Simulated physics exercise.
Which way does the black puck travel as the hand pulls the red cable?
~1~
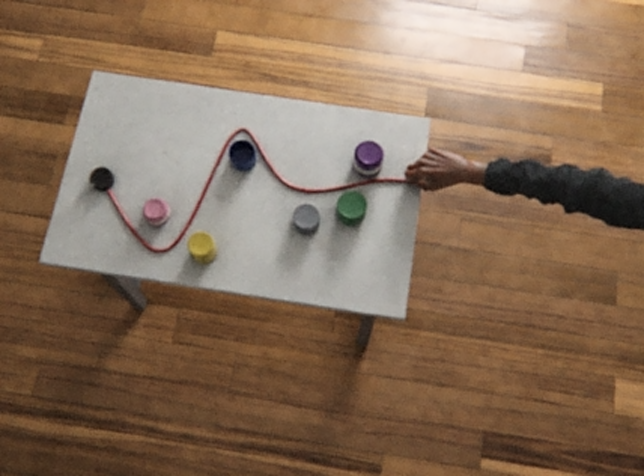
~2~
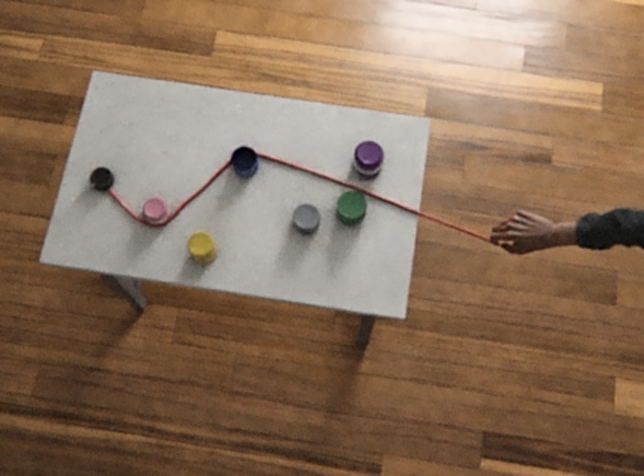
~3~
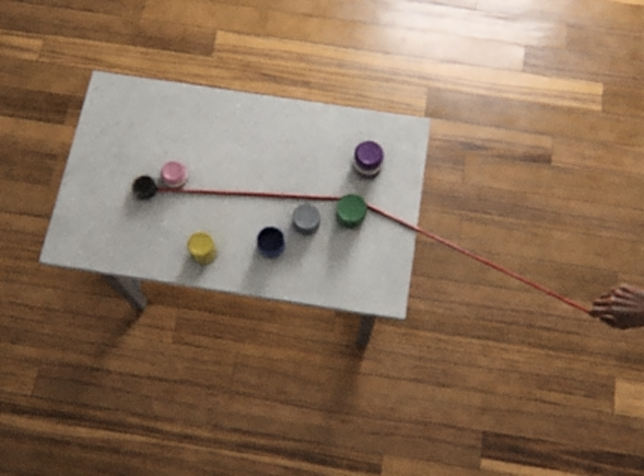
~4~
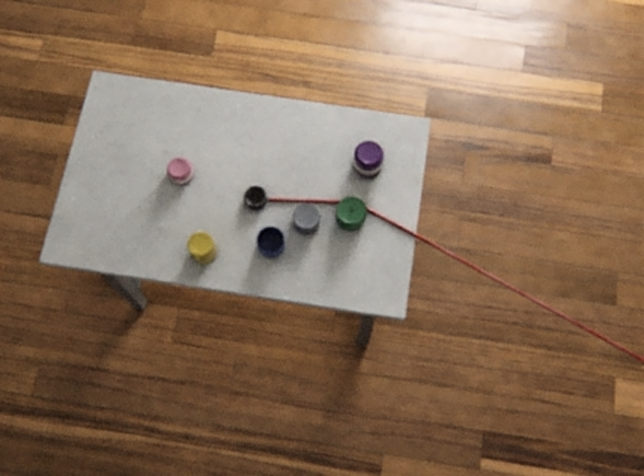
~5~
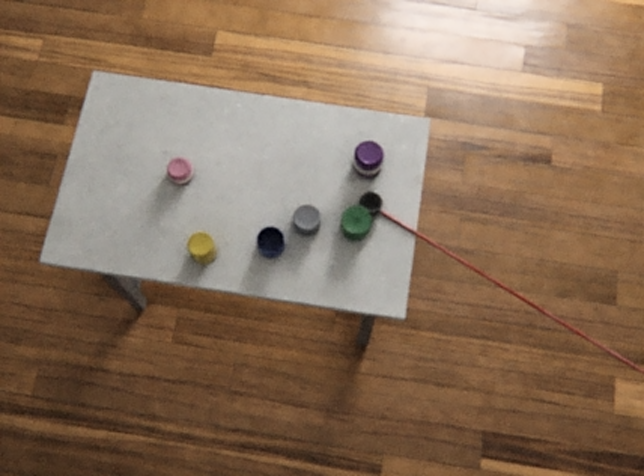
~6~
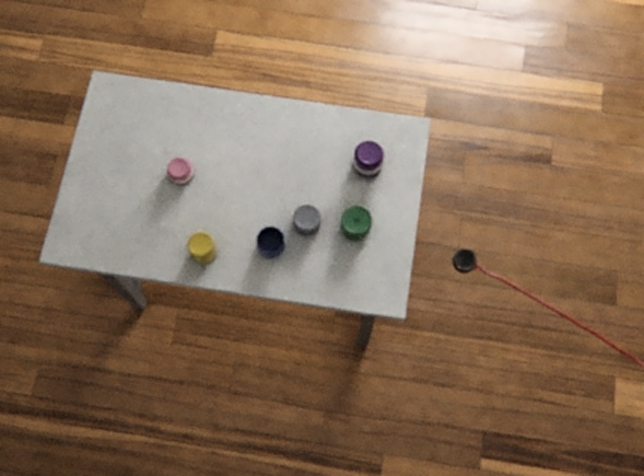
The black puck travels to the right, crossing the table and going off its right side.
